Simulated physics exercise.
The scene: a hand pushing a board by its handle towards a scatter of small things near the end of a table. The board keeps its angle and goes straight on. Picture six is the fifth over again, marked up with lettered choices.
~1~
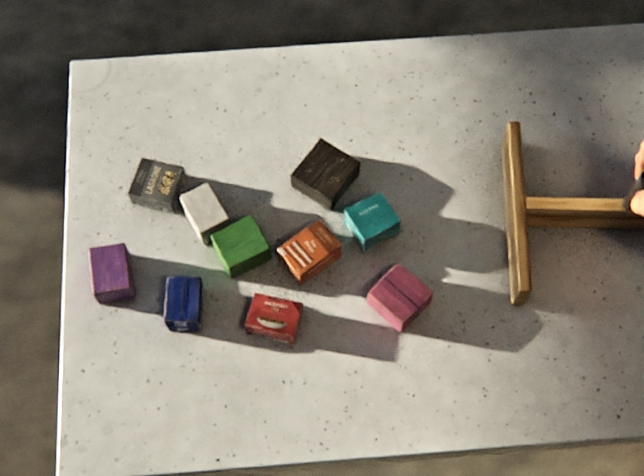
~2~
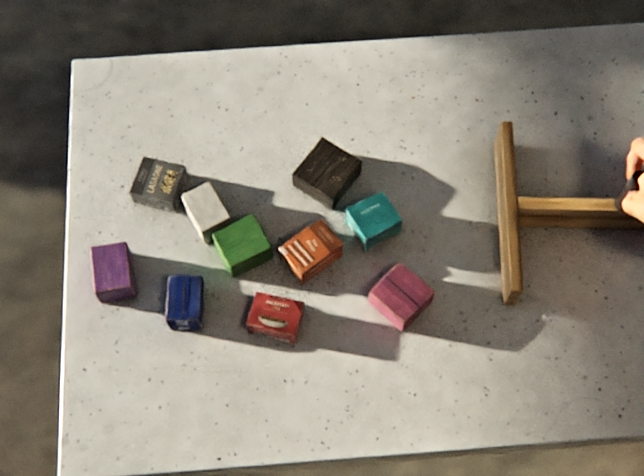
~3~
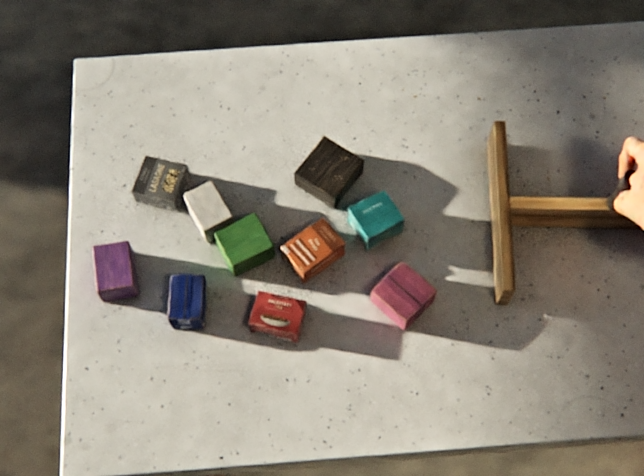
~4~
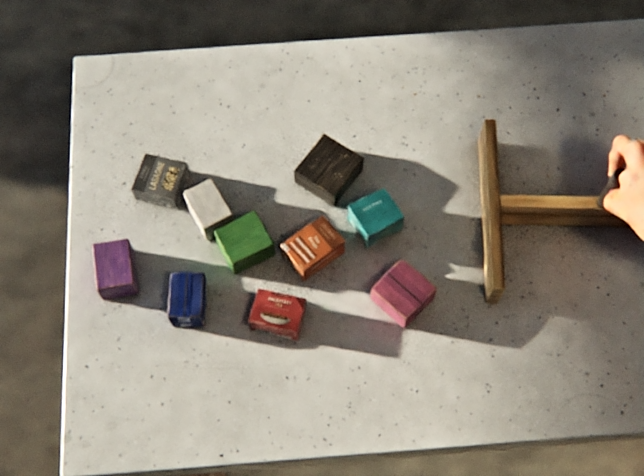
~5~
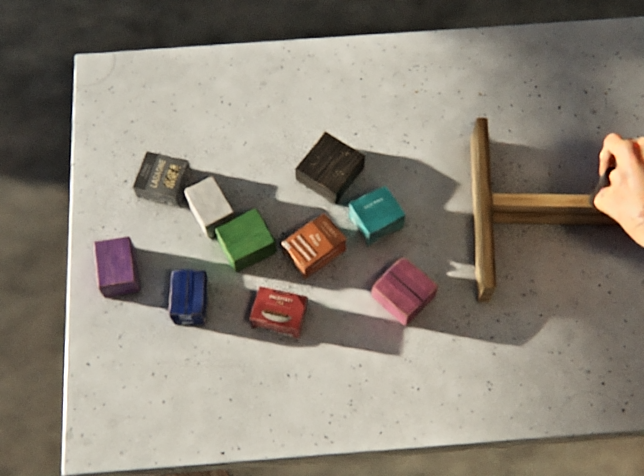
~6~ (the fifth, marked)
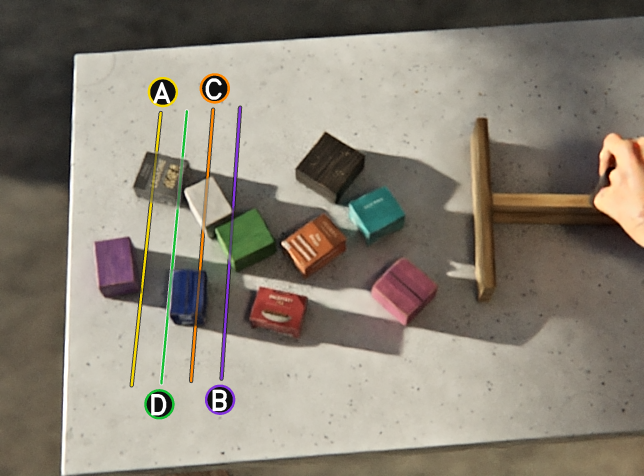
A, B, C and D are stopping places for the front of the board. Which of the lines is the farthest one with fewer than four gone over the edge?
The farthest such stop is A.
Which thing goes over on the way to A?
The purple block.
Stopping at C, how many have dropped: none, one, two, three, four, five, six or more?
In all, none.
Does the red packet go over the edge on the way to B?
No.
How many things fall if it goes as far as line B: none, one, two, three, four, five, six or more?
By then, none.
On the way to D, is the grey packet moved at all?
Yes.
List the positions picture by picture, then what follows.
Black block (326, 174); blue box (185, 304); pink box (400, 297), in the first picture.
Board (512, 202); white block (207, 213), in the second picture.
Board (504, 202); turquoise box (376, 220), in the third picture.
Board (494, 200); purple block (115, 269), in the fourth picture.
Board (486, 199); red packet (279, 312); black block (331, 168); blue box (190, 297), in the fifth picture.
On the marked copy, A at (147, 241); B at (231, 235); C at (203, 237); D at (175, 239).
With A. Early on, board (365, 208); pink box (326, 288); black block (323, 167).
Further on, board (243, 216); grey packet (128, 160); blue box (157, 309).
At the end, board (145, 223); purple block over the edge; blue box (68, 324); one fallen.
As for the rest, B is within the limit but short; C is within the limit but short; D is within the limit but short.
